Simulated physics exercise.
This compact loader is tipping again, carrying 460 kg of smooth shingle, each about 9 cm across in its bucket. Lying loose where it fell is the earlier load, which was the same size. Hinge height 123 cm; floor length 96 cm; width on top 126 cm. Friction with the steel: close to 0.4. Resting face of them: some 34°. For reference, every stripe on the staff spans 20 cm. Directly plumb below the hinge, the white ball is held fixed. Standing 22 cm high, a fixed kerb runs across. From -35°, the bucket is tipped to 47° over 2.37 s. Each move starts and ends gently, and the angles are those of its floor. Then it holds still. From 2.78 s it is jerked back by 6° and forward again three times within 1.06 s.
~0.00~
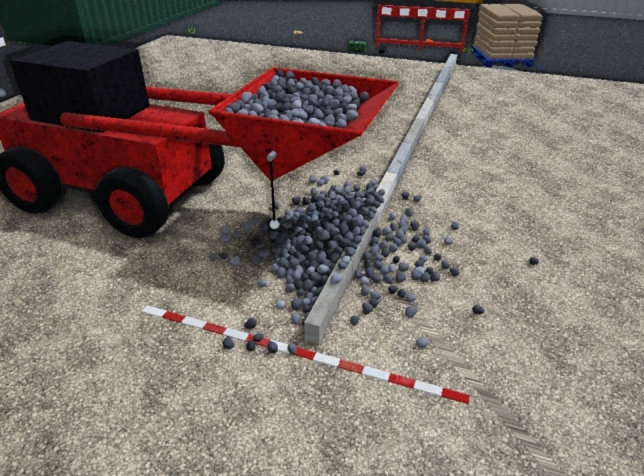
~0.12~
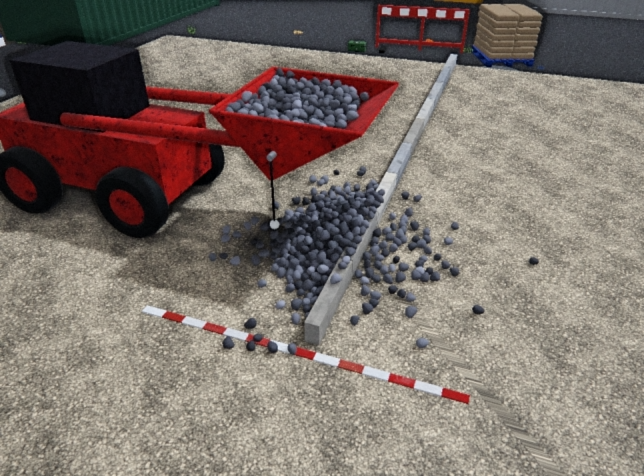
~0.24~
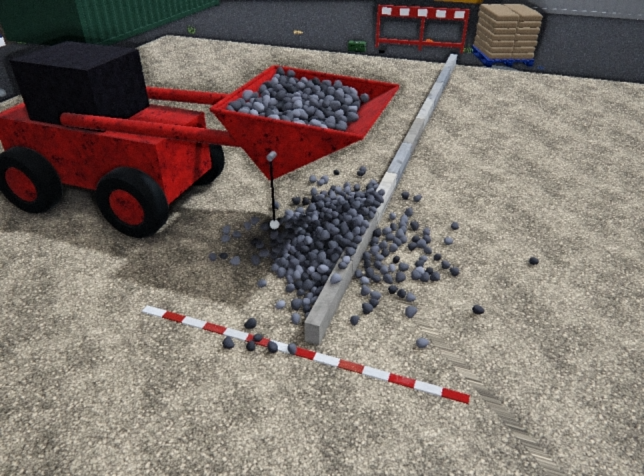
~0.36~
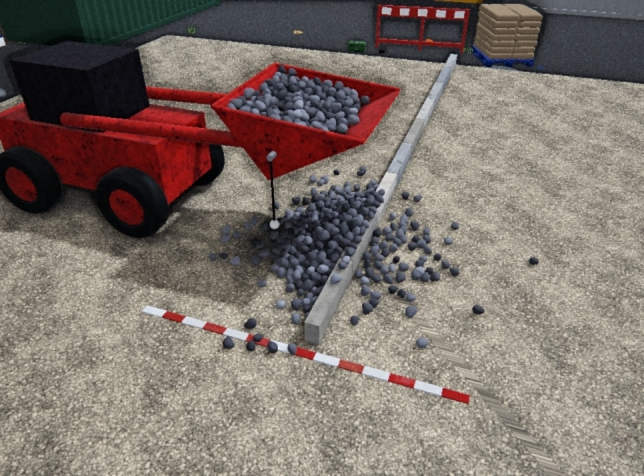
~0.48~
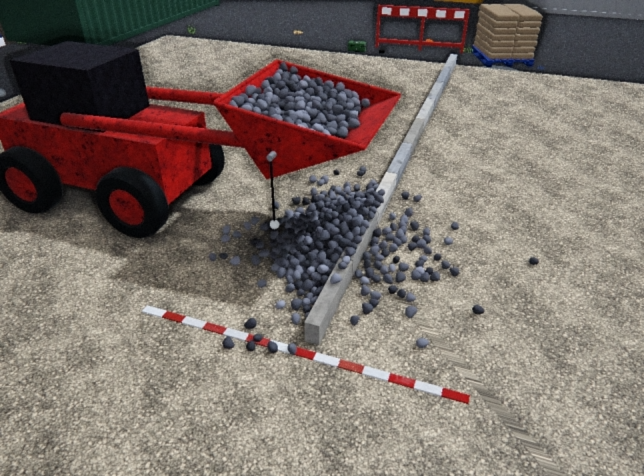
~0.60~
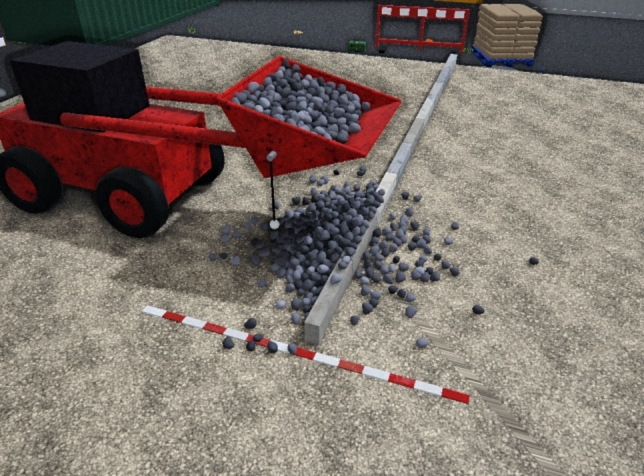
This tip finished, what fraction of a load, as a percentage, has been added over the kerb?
About 90 per cent of a load.
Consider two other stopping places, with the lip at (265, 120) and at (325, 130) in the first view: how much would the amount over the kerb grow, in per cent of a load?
Some 0 percent, and then 40 percent.
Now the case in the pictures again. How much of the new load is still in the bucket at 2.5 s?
About 0 per cent is held.
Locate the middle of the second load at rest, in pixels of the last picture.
Middle: Approx. (404, 246) px.
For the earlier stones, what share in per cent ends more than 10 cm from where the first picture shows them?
Roughly 10 per cent of them.
After 1.8 s the floor is at 34°; in per cent of one load, 79 in the bucket, 94 on this side of the kerb, 27 over the kerb; the foremost stones are at (460, 271).
After 2.5 s the floor is at 47°; in per cent of one load, 1 in the bucket, 103 on this side of the kerb, 96 over the kerb; the foremost stones are at (499, 269).
After 4.3 s the floor is at 47°; in per cent of one load, 0 in the bucket, 95 on this side of the kerb, 105 over the kerb; the foremost stones are at (555, 260).
After 7.1 s the floor is at 47°; in per cent of one load, 0 in the bucket, 95 on this side of the kerb, 105 over the kerb; the foremost stones are at (555, 260). Net gain over the kerb, 90.
